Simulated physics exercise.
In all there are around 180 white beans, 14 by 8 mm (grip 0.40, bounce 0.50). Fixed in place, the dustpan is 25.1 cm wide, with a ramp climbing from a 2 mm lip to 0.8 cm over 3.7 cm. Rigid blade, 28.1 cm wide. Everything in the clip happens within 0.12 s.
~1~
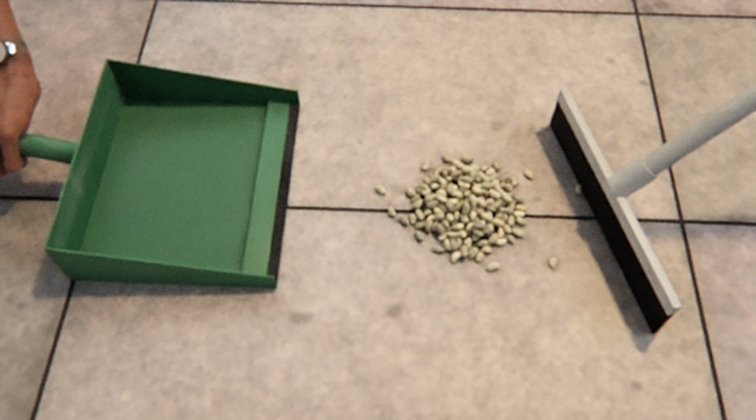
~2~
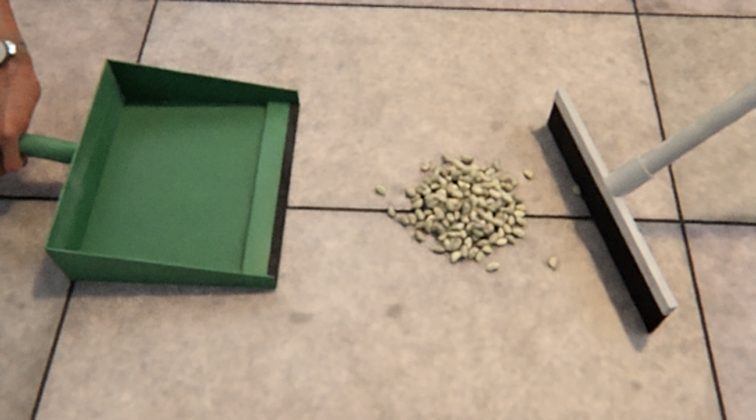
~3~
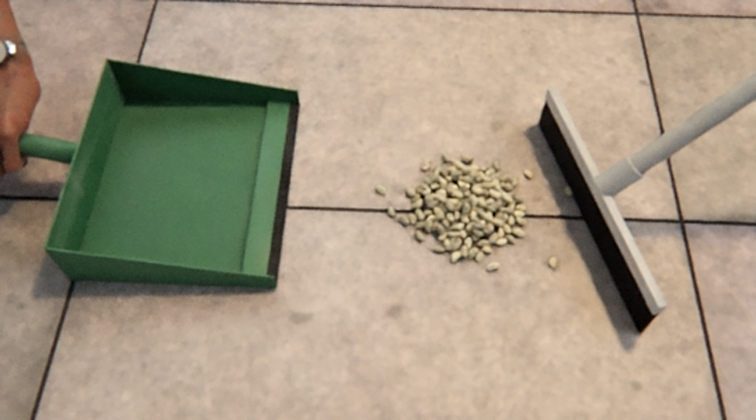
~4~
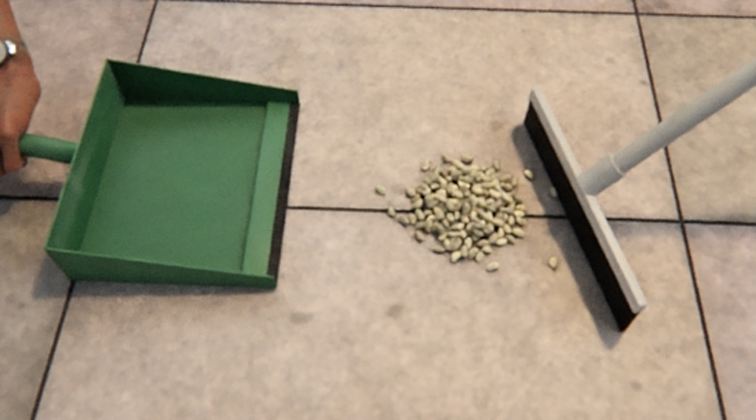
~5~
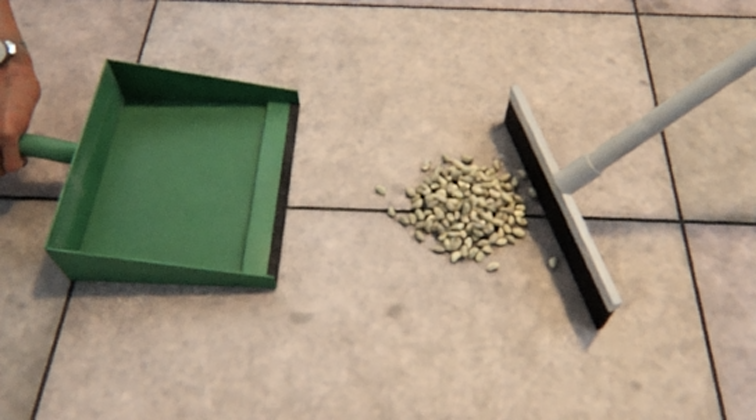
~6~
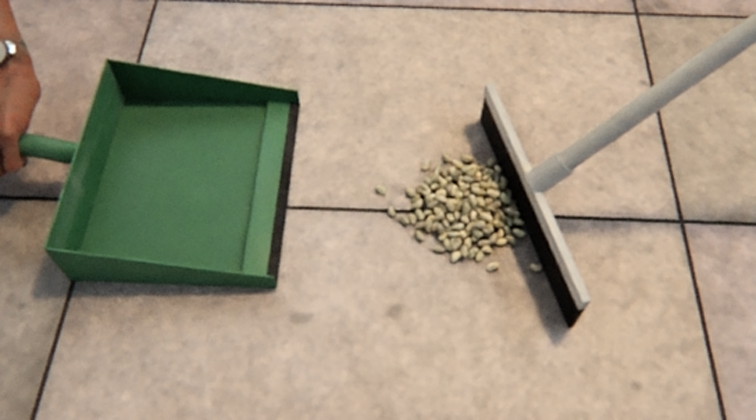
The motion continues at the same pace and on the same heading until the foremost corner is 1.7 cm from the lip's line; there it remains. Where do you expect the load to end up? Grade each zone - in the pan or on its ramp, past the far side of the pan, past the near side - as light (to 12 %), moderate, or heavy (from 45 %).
Pan - heavy, far side - light, near side - moderate.
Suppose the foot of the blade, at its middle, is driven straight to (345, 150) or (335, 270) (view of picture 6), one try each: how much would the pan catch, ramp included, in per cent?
Some 40 and 45 per cent.
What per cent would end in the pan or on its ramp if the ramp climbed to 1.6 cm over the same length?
Estimate with the new ramp: Some 40 in a hundred.
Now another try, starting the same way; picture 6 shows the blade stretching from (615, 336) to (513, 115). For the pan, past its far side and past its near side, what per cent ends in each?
Split: Pan = 25, far = 0, near = 40.
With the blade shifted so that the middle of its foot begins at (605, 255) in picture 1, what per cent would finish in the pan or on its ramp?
It would come to about 50 in a hundred.
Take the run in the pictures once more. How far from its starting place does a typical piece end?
I'd say near 24 cm.
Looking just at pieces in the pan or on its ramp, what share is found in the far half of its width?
40 per cent.
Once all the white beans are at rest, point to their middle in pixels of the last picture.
(270, 227) or so.
Then, 0.11 s after the last picture, middle of the blade 14 cm from the lip; 0 % over the lip, far side 0 %, near side 5 %.
Then, 0.17 s after the last picture, middle of the blade 8 cm from the lip; 0 % over the lip, far side 0 %, near side 10 %.
Then, 0.38 s after the last picture, middle of the blade 6 cm from the lip; 55 % over the lip, far side 0 %, near side 20 %.
In the end, pan 50 %, far side 0 %, near side 20 %, in front of the lip or behind the blade 30 %.
